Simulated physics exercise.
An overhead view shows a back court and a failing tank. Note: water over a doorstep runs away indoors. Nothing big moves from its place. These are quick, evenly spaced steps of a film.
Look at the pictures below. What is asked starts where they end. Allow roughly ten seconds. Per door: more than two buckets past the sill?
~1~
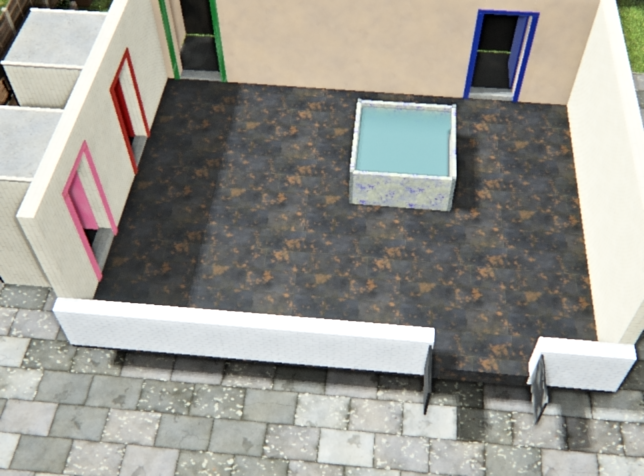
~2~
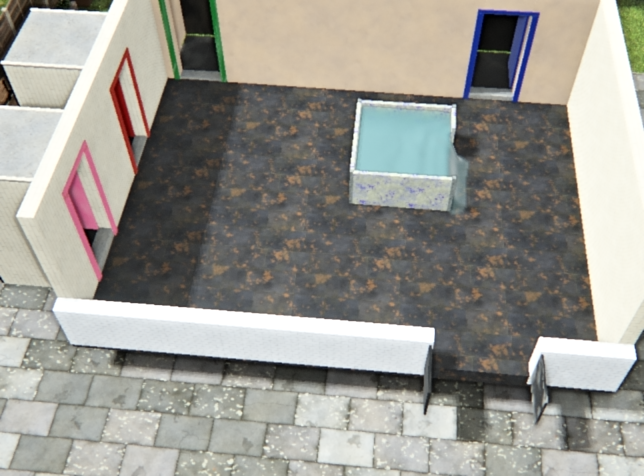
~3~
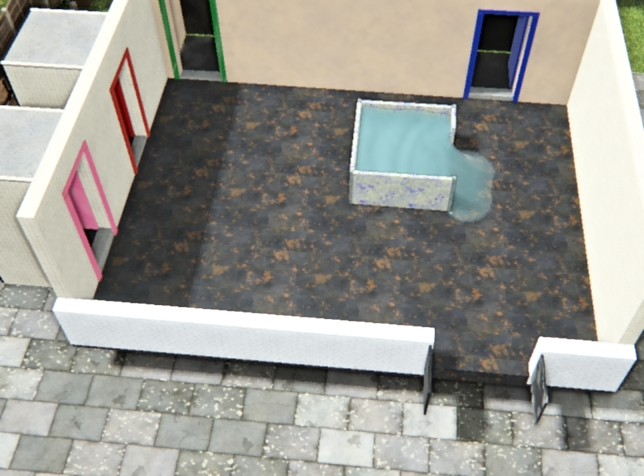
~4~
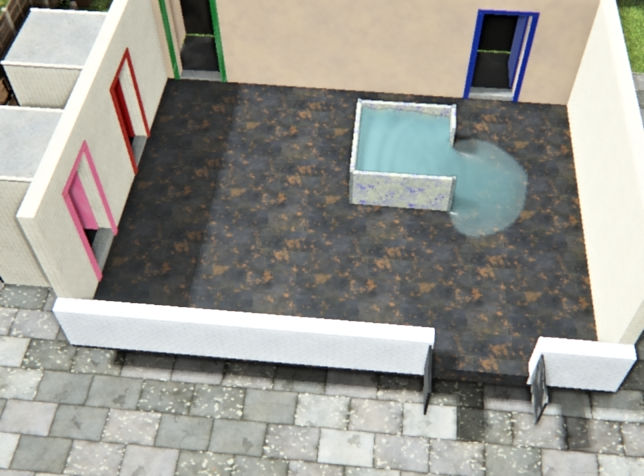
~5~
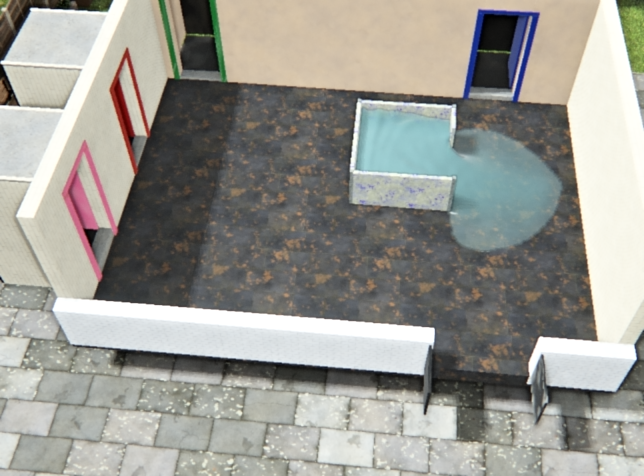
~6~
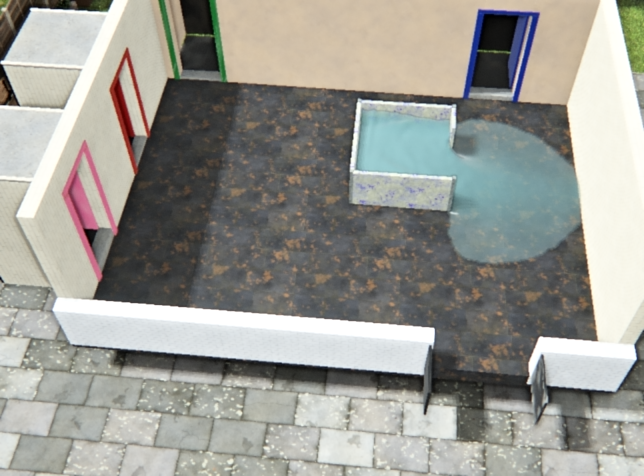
Pink door at or under, green door at or under, red door at or under, blue door at or under.
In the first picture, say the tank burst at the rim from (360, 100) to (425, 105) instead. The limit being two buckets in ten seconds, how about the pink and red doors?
Pink door: Falls short; red door: Crosses the line.
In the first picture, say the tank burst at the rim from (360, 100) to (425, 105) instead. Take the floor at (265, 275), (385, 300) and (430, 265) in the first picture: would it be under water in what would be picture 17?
In the order you gave them, I get still bare, still bare, still bare.
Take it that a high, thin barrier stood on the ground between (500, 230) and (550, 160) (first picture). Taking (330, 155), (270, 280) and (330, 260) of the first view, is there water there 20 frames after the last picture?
Taking the points in the order given, they are high and dry, high and dry and high and dry.
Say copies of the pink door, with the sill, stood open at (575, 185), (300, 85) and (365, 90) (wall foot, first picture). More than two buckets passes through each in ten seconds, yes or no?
Well, the first breaks the limit, the next remains within bounds, and the last remains within bounds.
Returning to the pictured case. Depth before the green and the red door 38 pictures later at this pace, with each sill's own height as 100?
Approx. 20 % followed by 0 %.
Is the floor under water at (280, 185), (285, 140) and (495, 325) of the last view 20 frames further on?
Result, in that order: Not wetted / not wetted / wetted.
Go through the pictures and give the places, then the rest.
In the first frame, still water in the tank at (404, 141).
In the second frame, the front is at (458, 158), out from the gap at (449, 172).
In the third frame, the front is at (486, 163), out from the gap at (449, 174).
In the fourth frame, water pours out at (448, 175) and has run to (521, 174).
In the fifth frame, water pours out at (448, 175) and has run to (553, 179).
In the sixth frame, the front is at (580, 217), out from the gap at (448, 175).
A moment on, water covers 20 % of the floor; the pink door not reached, the green door not reached, the red door not reached, the blue door wet at the sill, nothing in.
Next, water covers 20 % of the floor; the pink door not reached, the green door not reached, the red door not reached, the blue door wet at the sill, nothing in.
Then, water covers 35 % of the floor; the pink door not reached, the green door not reached, the red door not reached, the blue door wet at the sill, nothing in.
Later, water covers 70 % of the floor; the pink door not reached, the green door not reached, the red door not reached, the blue door under two buckets in.
In the end, water covers 95 % of the floor; the pink door wet at the sill, nothing in, the green door wet at the sill, nothing in, the red door wet at the sill, nothing in, the blue door under two buckets in.
